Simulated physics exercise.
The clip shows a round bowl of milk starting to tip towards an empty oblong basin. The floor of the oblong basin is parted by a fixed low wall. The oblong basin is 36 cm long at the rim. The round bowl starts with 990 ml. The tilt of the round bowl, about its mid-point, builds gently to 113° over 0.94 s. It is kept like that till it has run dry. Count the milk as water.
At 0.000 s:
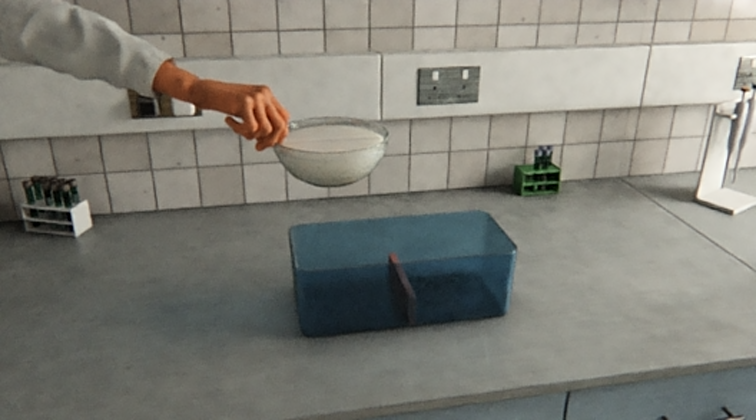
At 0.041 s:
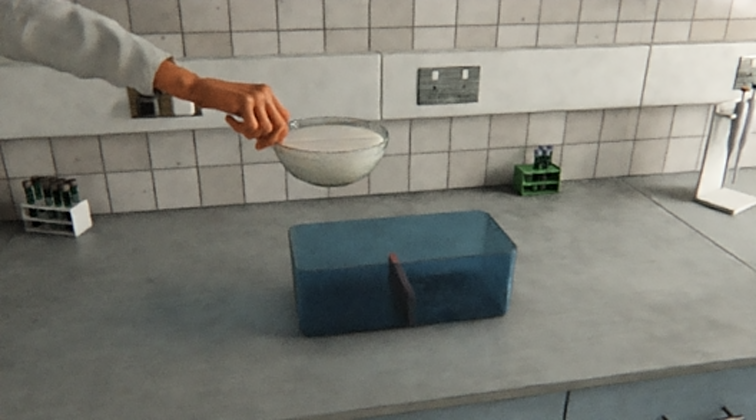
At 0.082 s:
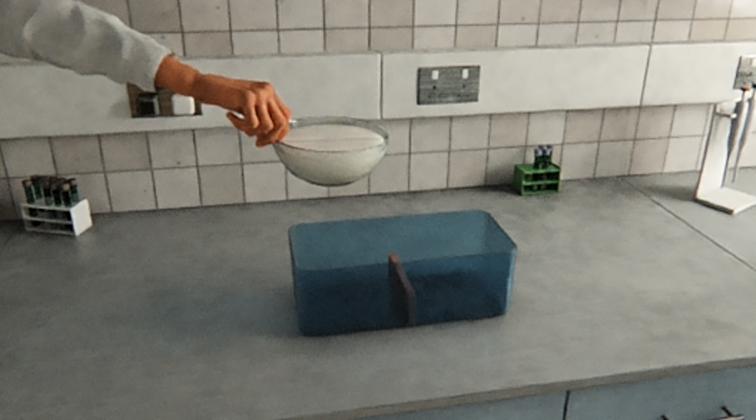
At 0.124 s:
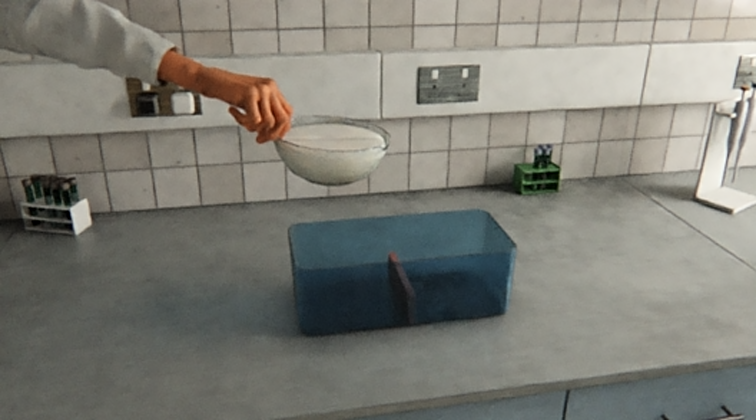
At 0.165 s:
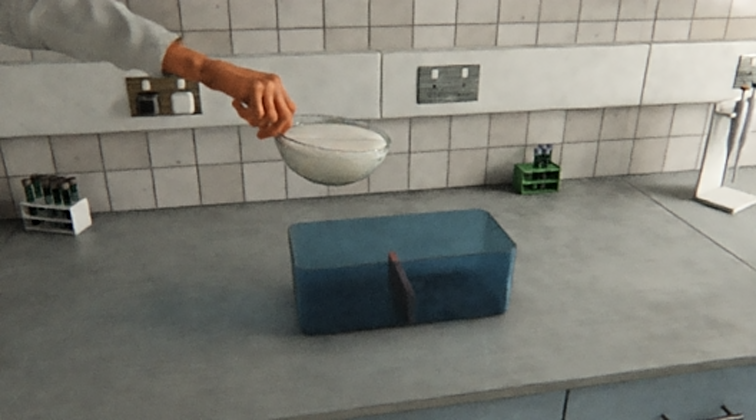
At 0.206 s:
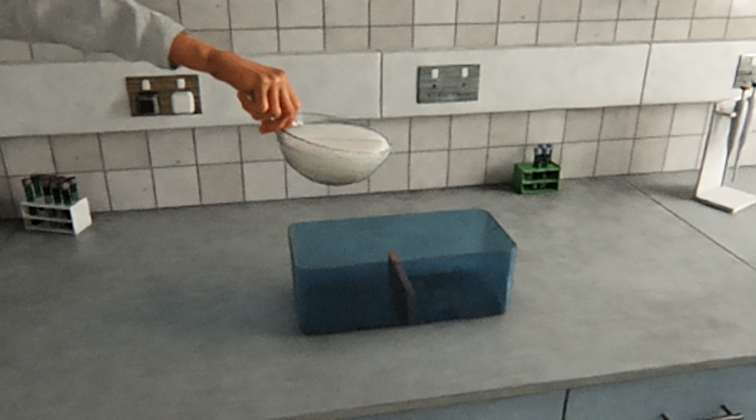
In a laboratory with a white tiled wall, a grey worktop is seen from the front and slightly above. A hand in a pale sleeve reaches in from the left, holding a clear round bowl of white milk above an empty blue see-through oblong basin with a reddish-brown divider, between a white rack and a green rack of tubes. The hand slowly tilts the bowl down to the right while the camera stays still.
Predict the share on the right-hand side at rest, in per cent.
Roughly 75 per cent is past the wall.
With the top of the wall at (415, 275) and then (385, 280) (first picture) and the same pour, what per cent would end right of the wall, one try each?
First 55, then 80 per cent.
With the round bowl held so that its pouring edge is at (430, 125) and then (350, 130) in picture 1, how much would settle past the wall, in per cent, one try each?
In turn about 85 and 30 per cent.
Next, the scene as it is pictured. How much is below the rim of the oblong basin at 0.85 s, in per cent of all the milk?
Near 98 in a hundred.
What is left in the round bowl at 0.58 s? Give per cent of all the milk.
Near 24 in a hundred.
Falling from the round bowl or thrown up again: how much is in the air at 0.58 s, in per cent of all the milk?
About 46 per cent.
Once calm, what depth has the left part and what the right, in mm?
Left about 8 mm, right about 28 mm.
After 0.58 s the tilt is 76° and 25 per cent is still to pour, 0 is left of the wall and 28 right of it.
After 0.85 s the tilt is 110° and 0 per cent is still to pour, 22 is left of the wall and 75 right of it.
After 1.13 s the tilt is 113° and 0 per cent is still to pour, 24 is left of the wall and 75 right of it.
After 1.44 s the tilt is 113° and 0 per cent is still to pour, 24 is left of the wall and 75 right of it.
In the end 24 per cent lies left of the wall, 75 right of it and 1 outside.
